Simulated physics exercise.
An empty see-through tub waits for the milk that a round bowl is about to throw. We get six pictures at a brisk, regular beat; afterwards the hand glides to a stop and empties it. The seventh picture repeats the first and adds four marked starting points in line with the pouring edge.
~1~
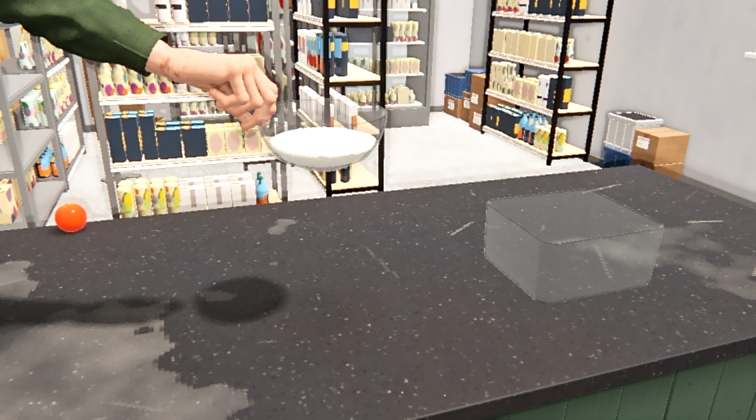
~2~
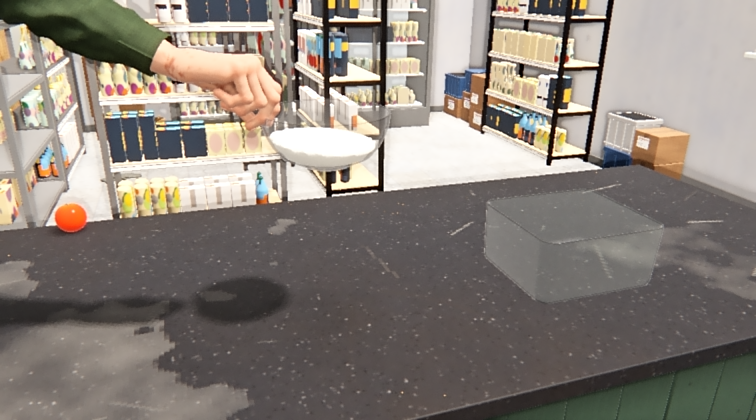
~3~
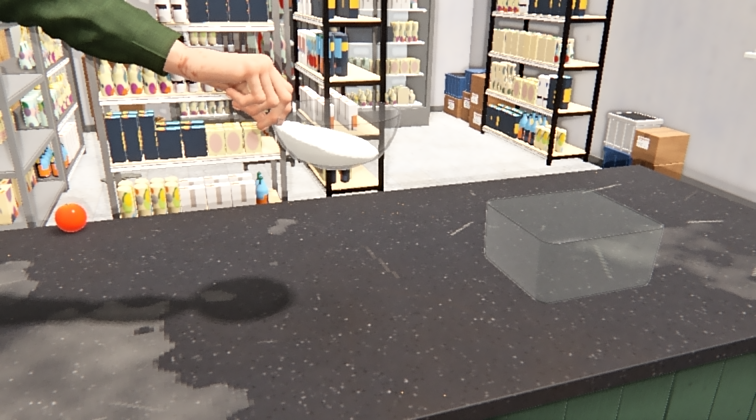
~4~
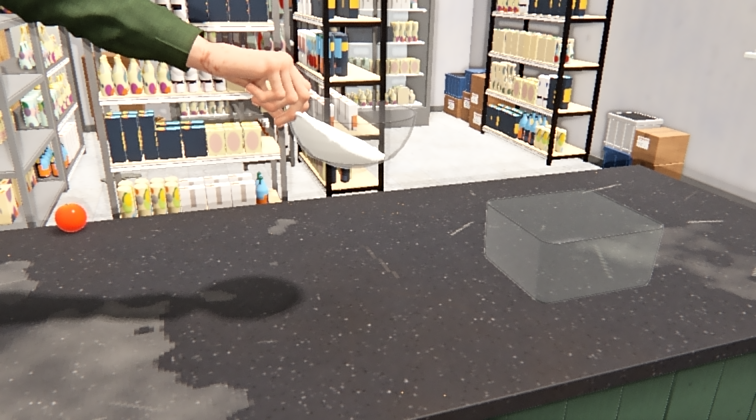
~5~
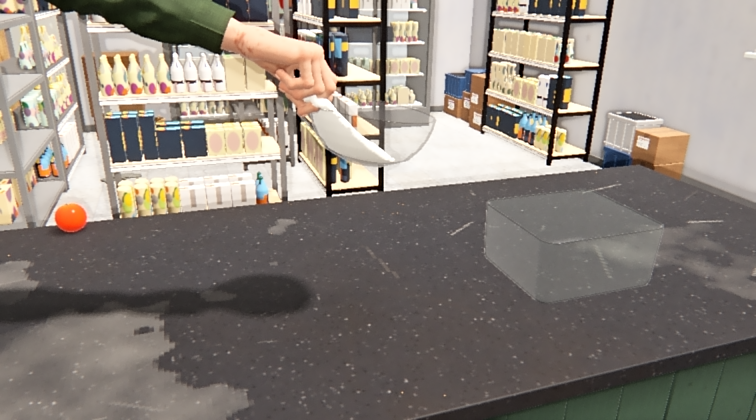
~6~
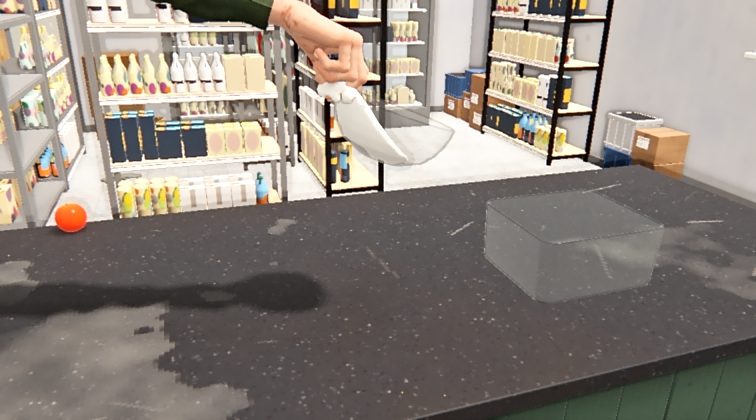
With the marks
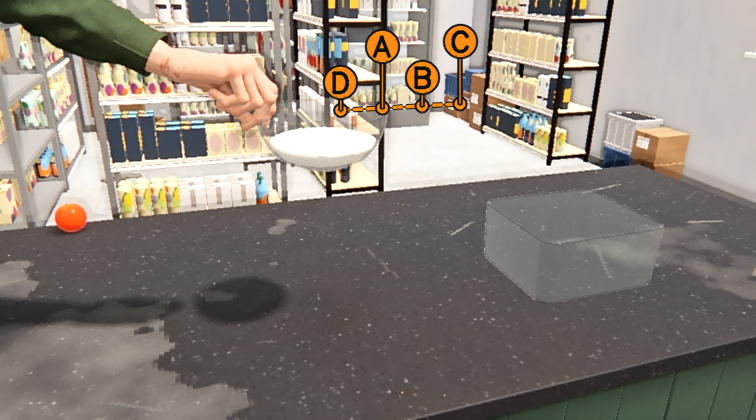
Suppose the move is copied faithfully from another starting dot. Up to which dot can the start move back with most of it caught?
It is B.
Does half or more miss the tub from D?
Yes.
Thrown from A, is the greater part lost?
Yes.
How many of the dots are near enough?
Two of the four.
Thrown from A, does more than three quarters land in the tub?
No, it does not.
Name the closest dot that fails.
Dot A.
On the marked copy, A at (382, 108); B at (422, 105); C at (460, 103); D at (340, 110).
Choosing A, about 27 % lands in the tub, 68 % falls short and 6 % goes beside or beyond.
Choosing B, about 66 % lands in the tub, 29 % falls short and 4 % goes beside or beyond.
Choosing C, about 82 % lands in the tub, 10 % falls short and 7 % goes beside or beyond.
Choosing D, about 9 % lands in the tub, 88 % falls short.
